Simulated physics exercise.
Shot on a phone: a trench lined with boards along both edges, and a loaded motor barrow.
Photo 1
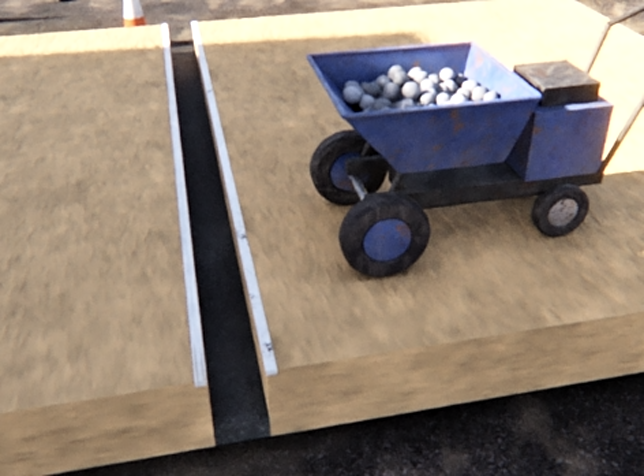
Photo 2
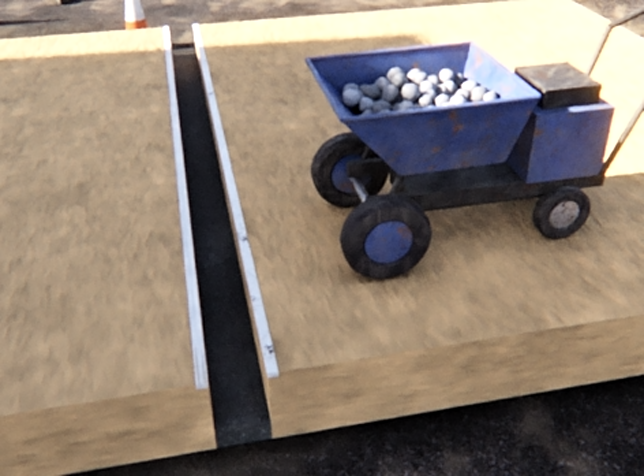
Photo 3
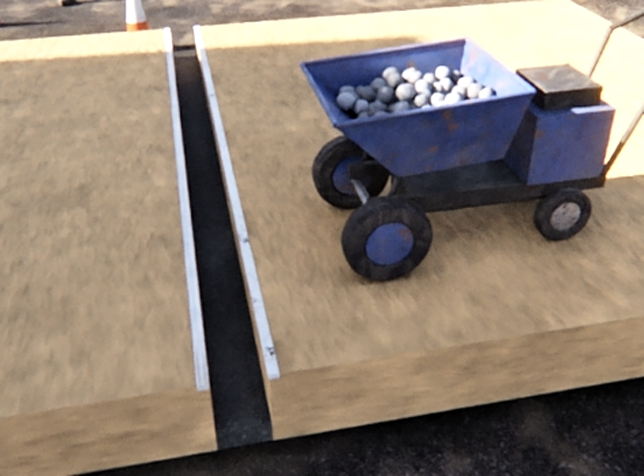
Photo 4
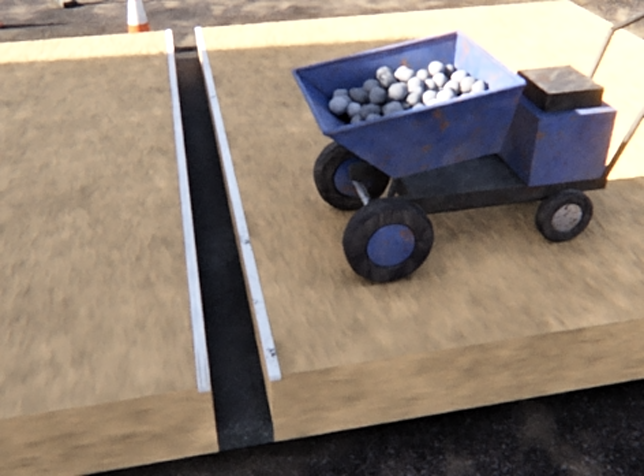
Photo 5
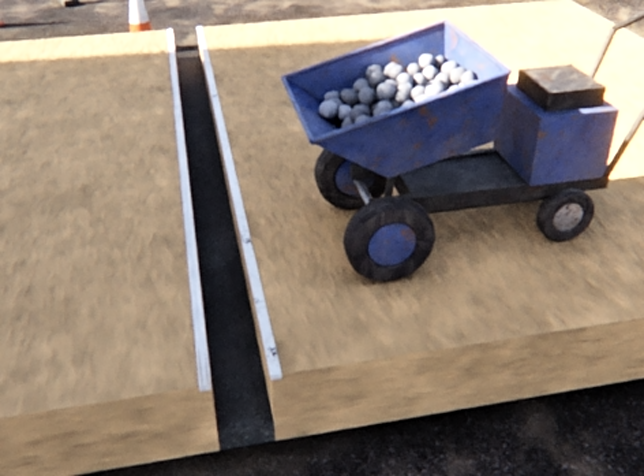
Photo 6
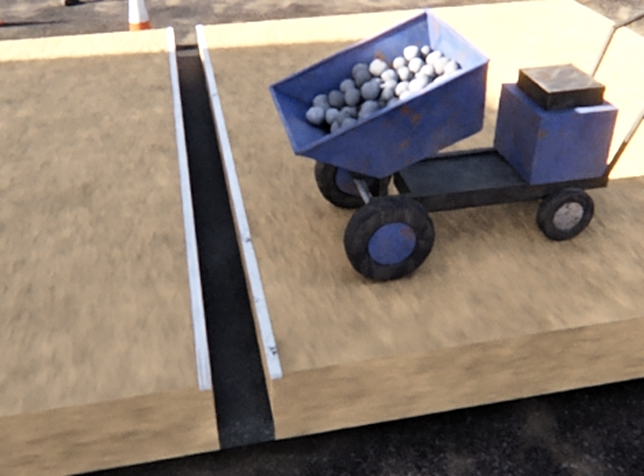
At first, a blue motor barrow heaped with pale round cobbles stands with its skip level, to the right of a narrow, board-edged trench. The skip then begins to tilt toward the trench, slowly and then more steeply, its left lip lowering and its right end rising clear of the chassis, with the cobbles still inside.
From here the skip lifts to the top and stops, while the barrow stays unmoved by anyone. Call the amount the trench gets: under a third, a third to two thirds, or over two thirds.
Amount in the trench: Over two thirds.
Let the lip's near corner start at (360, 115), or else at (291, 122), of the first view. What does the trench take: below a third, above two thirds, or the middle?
So the first position comes out as beyond two thirds, the second as below one third.
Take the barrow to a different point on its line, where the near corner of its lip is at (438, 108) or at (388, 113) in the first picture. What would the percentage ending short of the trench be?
50 % for the first, 20 % for the second.
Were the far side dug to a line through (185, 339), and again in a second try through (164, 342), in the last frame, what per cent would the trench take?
In order: Some 90 per cent, then some 100 per cent.
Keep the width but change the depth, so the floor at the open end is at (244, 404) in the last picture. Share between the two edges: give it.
Something like 60 %.
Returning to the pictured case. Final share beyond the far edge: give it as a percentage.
It comes to close to 25 %.
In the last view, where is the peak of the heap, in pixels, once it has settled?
Settled peak, approx. (174, 240).
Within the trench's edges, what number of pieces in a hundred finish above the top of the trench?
Estimate: Near 10 in a hundred.
Shortly afterwards, skip tipped steeply; the whole lot in the skip.
Next, skip tipped right over; near half in the skip; near a third in or heaped over the trench; a little beyond it; only a few falling.
Some moments later, skip tipped right over; the bulk in or heaped over the trench; near a quarter beyond it.
In the end, skip tipped right over; the bulk in or heaped over the trench; near a quarter beyond it.
